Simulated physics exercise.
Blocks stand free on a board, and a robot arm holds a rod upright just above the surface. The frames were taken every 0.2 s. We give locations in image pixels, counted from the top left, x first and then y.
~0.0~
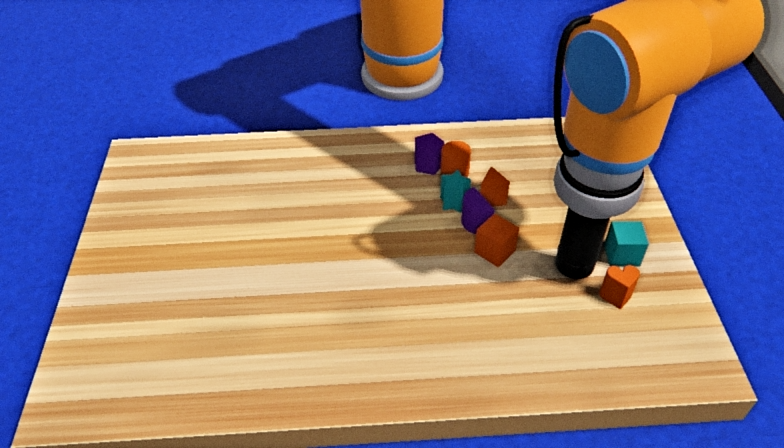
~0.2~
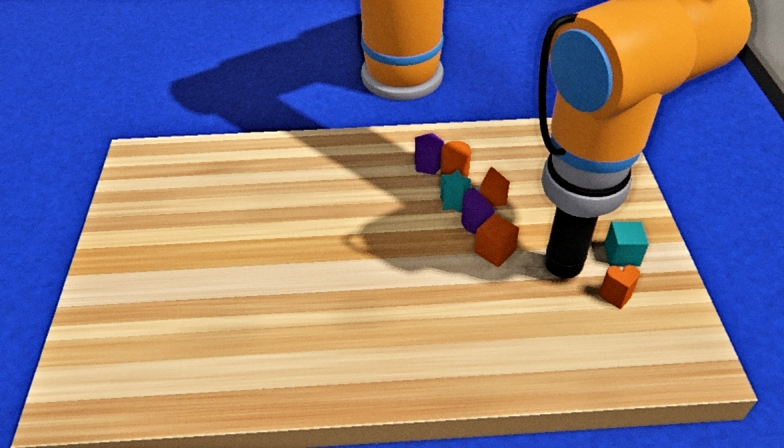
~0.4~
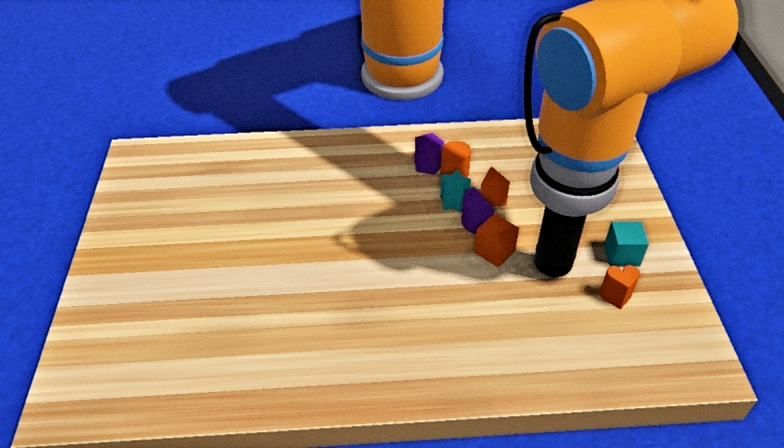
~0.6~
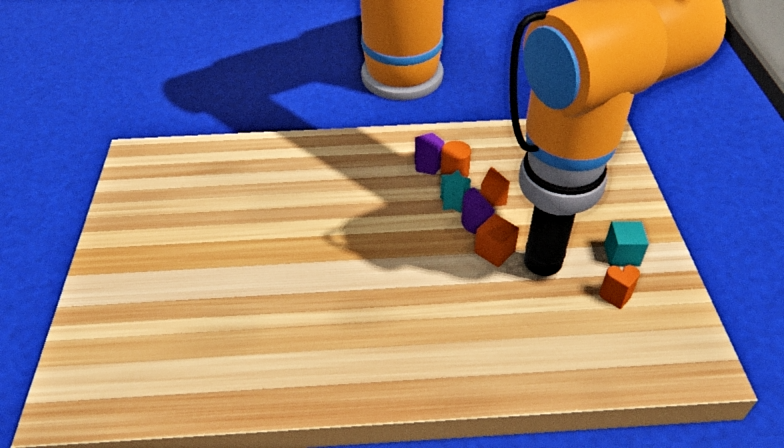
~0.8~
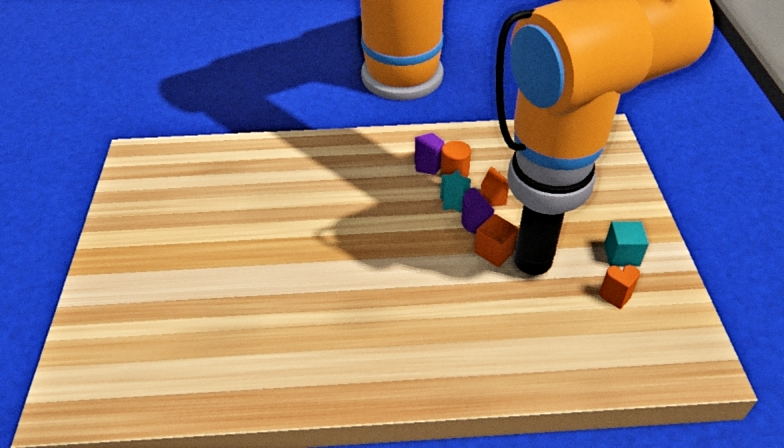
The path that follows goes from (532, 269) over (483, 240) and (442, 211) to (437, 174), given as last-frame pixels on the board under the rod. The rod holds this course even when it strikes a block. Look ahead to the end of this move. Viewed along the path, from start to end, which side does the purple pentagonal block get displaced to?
Sideways shift: Right.
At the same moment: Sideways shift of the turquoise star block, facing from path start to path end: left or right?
The turquoise star block is shifted sideways to the right, facing along the path from start to end.
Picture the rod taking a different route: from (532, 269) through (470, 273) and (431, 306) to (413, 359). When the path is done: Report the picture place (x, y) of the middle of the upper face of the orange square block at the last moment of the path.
(476, 221)
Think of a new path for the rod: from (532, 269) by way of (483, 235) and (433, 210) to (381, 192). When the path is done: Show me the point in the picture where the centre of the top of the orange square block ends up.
The middle of the upper face of the orange square block will lie at about (423, 210) in the picture.
On the path given first. One third of the way, rod (483, 232); turquoise star block (451, 177); purple D-shaped block (469, 192); orange square block (451, 211), turned 30° anticlockwise.
Two thirds of the way, rod (442, 203); turquoise star block (431, 161); purple D-shaped block (456, 165), turned 95° clockwise; orange square block (415, 201), turned 70° anticlockwise.
At the end, rod (437, 167); purple pentagonal block (424, 119); turquoise star block (423, 135), turned 40° anticlockwise; purple D-shaped block (464, 152), turned 210° clockwise; orange three-sided block unmoved; orange square block (415, 201), turned 70° anticlockwise.
